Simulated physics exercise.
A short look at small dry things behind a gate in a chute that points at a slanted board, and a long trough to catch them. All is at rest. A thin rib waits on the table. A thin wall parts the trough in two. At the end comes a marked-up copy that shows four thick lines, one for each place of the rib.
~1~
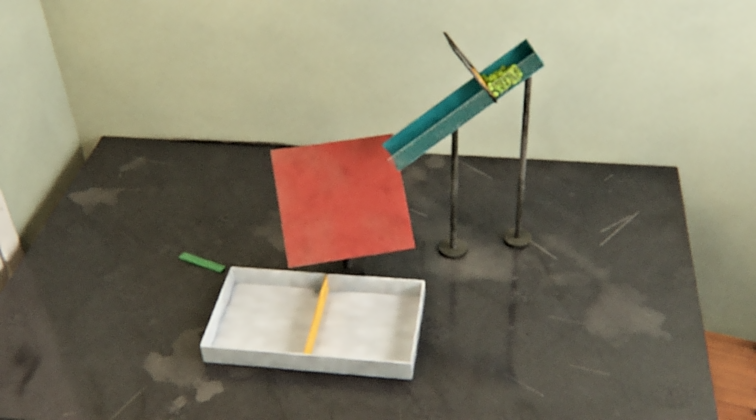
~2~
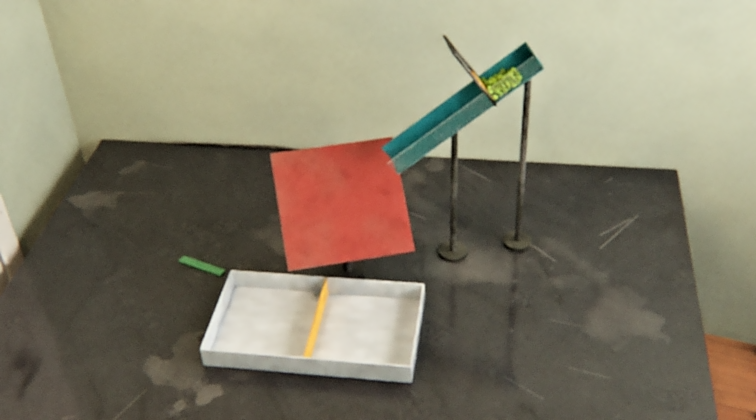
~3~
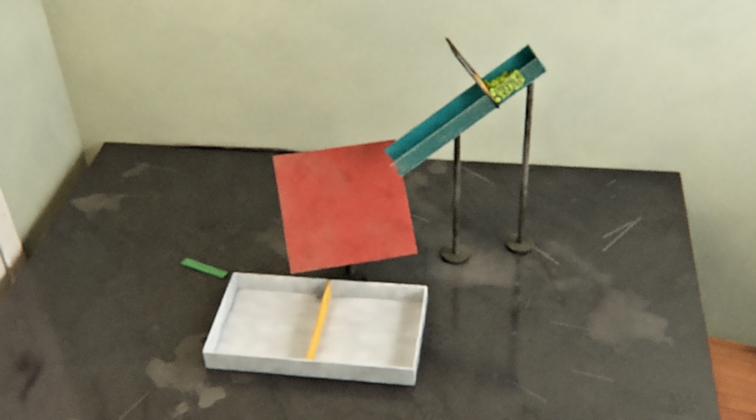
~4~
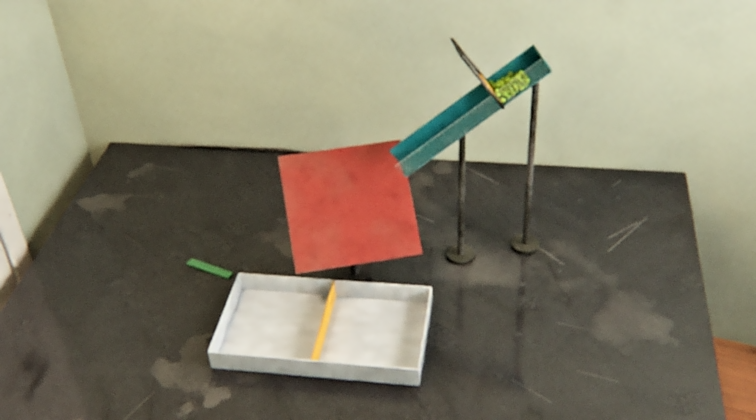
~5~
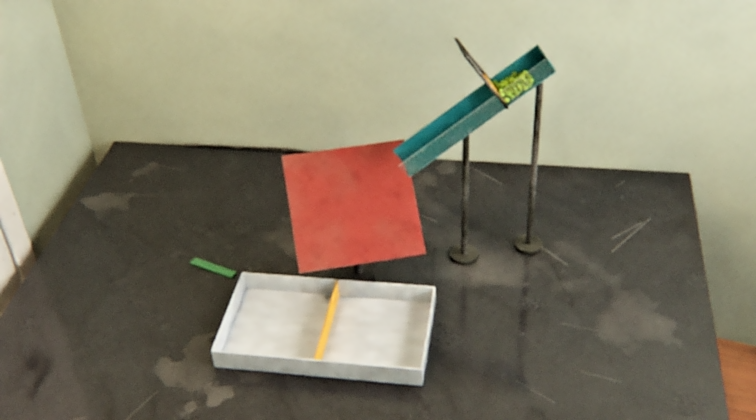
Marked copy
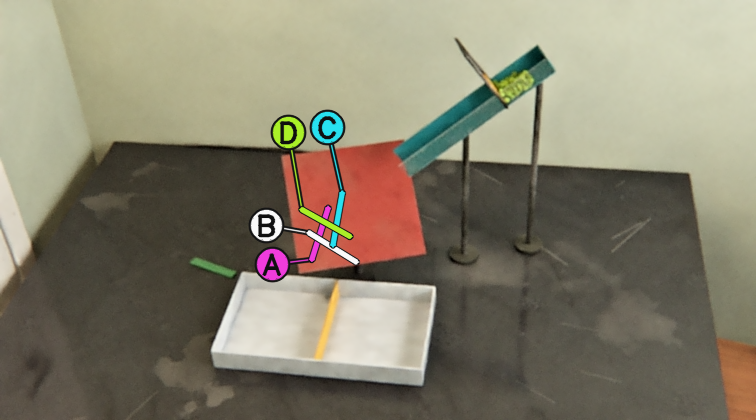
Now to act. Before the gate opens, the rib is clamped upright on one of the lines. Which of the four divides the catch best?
Line A.
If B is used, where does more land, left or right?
Right.
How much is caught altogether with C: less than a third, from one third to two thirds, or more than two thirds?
More than two thirds.
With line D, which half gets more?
Right.
On the marked copy, line A from (328, 208) to (311, 259); line B from (309, 232) to (356, 262); line C from (342, 192) to (333, 244); line D from (301, 209) to (349, 236).
With A, of what is caught, about half in the left half, about half in the right.
With B, of what is caught, a small part in the left half, nearly all in the right.
With C, of what is caught, a small part in the left half, nearly all in the right.
With D, of what is caught, a stray few in the left half, nearly all in the right.
